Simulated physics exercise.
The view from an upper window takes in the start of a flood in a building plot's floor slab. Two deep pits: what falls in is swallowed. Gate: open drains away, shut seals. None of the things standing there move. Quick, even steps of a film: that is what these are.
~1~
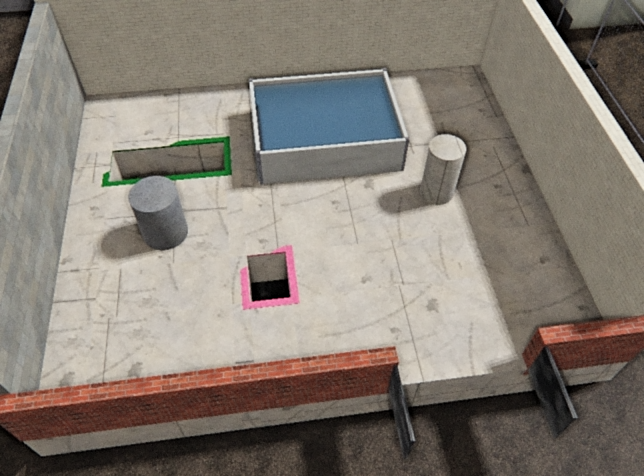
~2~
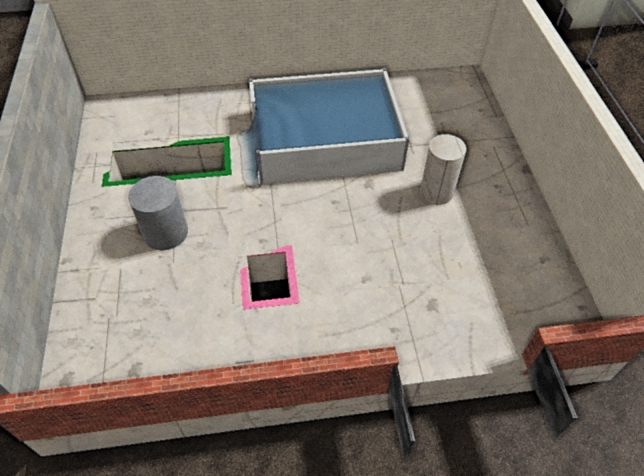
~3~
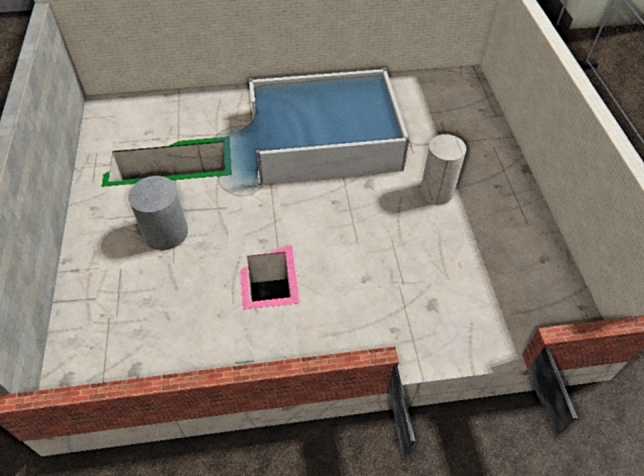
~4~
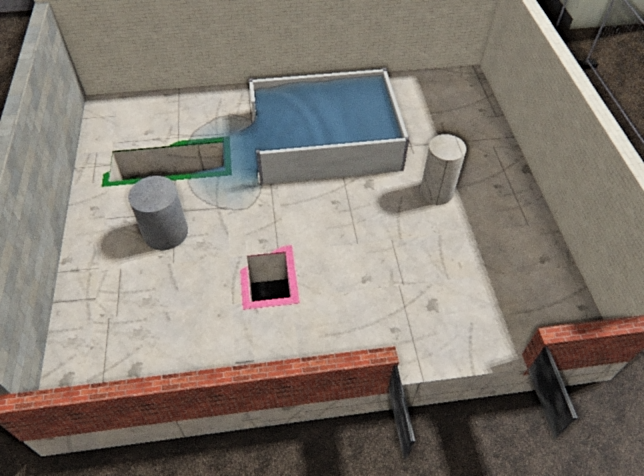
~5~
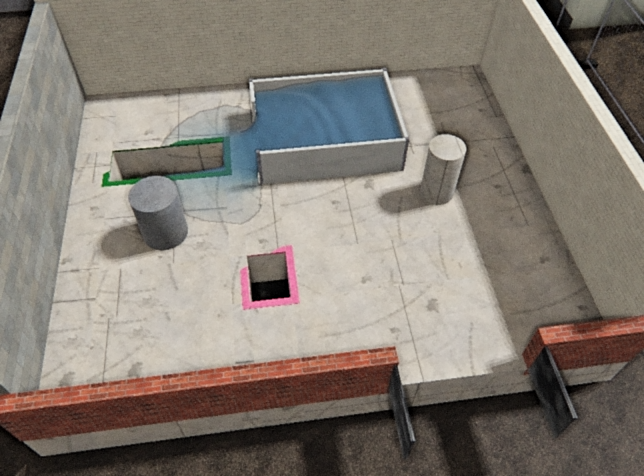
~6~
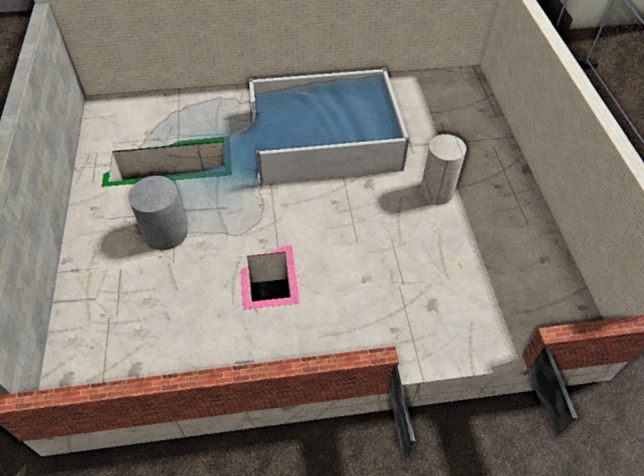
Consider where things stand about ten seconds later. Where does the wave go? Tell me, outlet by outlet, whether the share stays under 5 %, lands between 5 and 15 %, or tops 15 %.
Outlet by outlet: The gate stays under 5 %, the green pit tops 15 %, the pink pit stays under 5 %.
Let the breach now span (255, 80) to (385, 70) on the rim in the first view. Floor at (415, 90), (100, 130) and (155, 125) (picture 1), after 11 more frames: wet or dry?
First spot submerged, second spot submerged, third spot submerged.
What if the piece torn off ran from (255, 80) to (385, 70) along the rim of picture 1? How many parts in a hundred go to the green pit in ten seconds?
Roughly 20 per cent goes to the green pit.
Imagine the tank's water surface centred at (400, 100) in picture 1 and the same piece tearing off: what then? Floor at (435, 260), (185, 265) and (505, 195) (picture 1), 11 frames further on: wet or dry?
Looking at all three, I'd call them bone dry, swamped, bone dry.
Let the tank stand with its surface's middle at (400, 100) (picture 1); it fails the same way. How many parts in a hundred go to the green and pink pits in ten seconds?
Ten seconds on: Green pit 40 percent, pink pit 6 percent.
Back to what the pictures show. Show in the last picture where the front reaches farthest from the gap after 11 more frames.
Somewhere about (51, 321).
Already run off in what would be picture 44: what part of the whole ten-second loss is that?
My figure: 80 percent.
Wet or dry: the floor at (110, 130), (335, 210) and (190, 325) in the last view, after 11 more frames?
Taking them in the order given: Swamped, then spared, then swamped.
A moment on, water covers 20 % of the floor; the gate 0 %, the green pit 14 %, the pink pit 0 %.
Next, water covers 25 % of the floor; the gate 0 %, the green pit 24 %, the pink pit 0 %.
Then, water covers 35 % of the floor; the gate 0 %, the green pit 34 %, the pink pit 0 %.
Later, water covers 45 % of the floor; the gate 0 %, the green pit 46 %, the pink pit 1 %.
In the end, water covers 65 % of the floor; the gate 1 %, the green pit 56 %, the pink pit 2 %.
